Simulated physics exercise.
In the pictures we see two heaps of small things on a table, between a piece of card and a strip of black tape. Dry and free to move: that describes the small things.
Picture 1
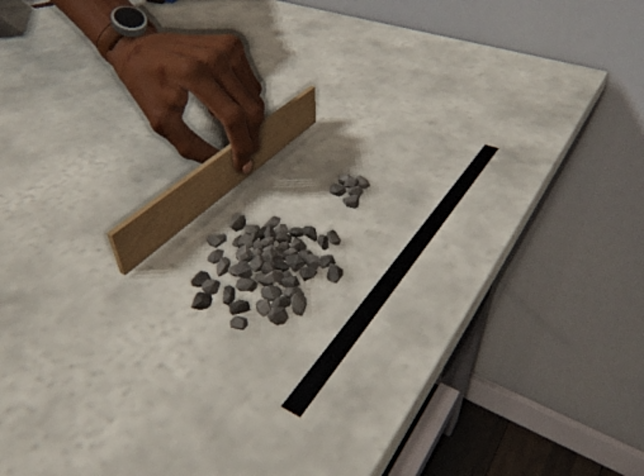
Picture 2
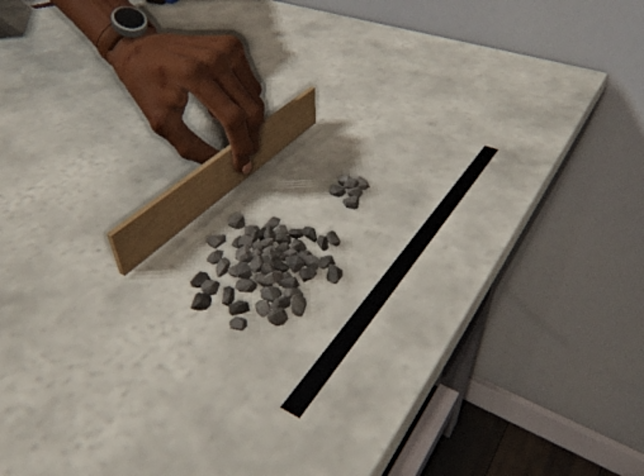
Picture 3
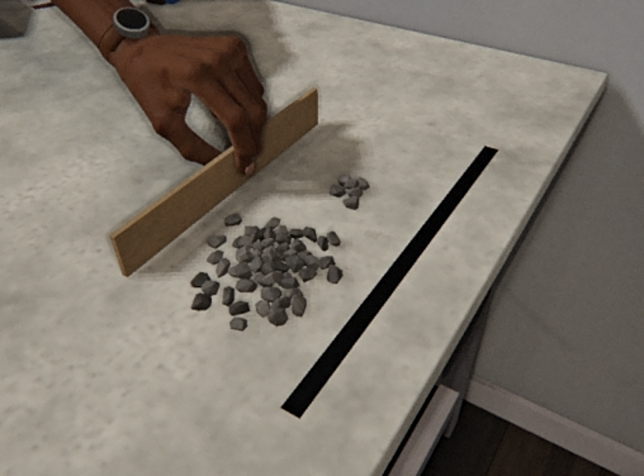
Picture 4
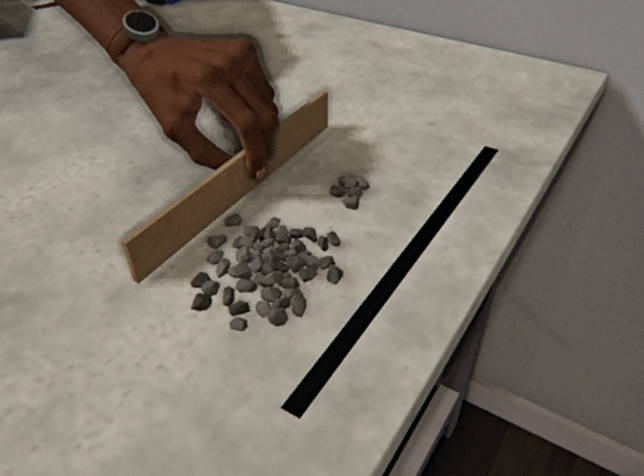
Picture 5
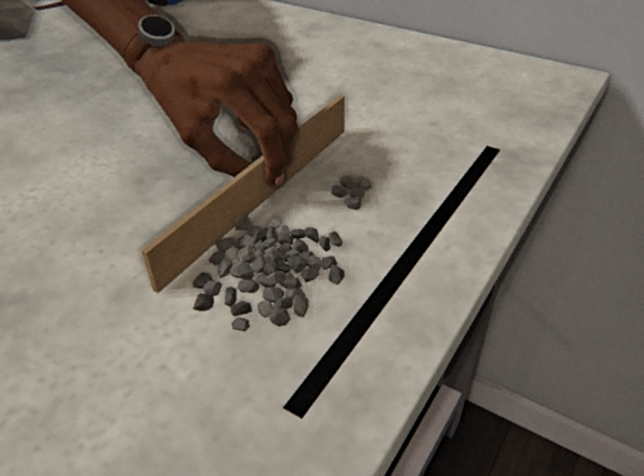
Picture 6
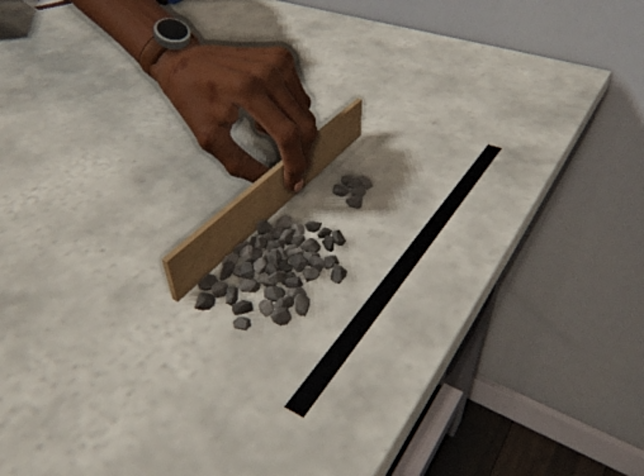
A dark-skinned hand wearing a round-faced watch grips a thin tan strip on a pale mottled tabletop, seen from above at an angle. A large heap of grey gravel and a smaller cluster behind it lie between the strip and a diagonal line of black tape near the right edge. The hand stays still at first, then slides the strip rightward against the larger heap's near side.
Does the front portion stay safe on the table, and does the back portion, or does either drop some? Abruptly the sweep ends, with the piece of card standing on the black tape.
Result: The front portion won't all make it - some goes over, the back portion will all make it and stay up.
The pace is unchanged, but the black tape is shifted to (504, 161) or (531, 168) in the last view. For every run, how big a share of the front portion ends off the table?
First stop roughly 40 per cent off, second stop 80 per cent.
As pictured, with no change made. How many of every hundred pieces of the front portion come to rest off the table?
Near 10 %.
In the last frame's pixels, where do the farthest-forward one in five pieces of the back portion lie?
About (463, 224) in the last picture.
Then, 0.38 s past the last view, piece of card still moving, near (352, 191); front portion all on the table, its front near (388, 288); back portion all on the table, its front near (396, 202).
Then, 0.79 s past the last view, piece of card stopped at the black tape; front portion a stray few over the edge; back portion all on the table, its front near (468, 227).
Then, 1.07 s past the last view, piece of card stopped at the black tape; front portion a small part over the edge; back portion all on the table, its front near (468, 227).
Finally, piece of card stopped at the black tape; front portion a small part over the edge; back portion all on the table, its front near (468, 227).
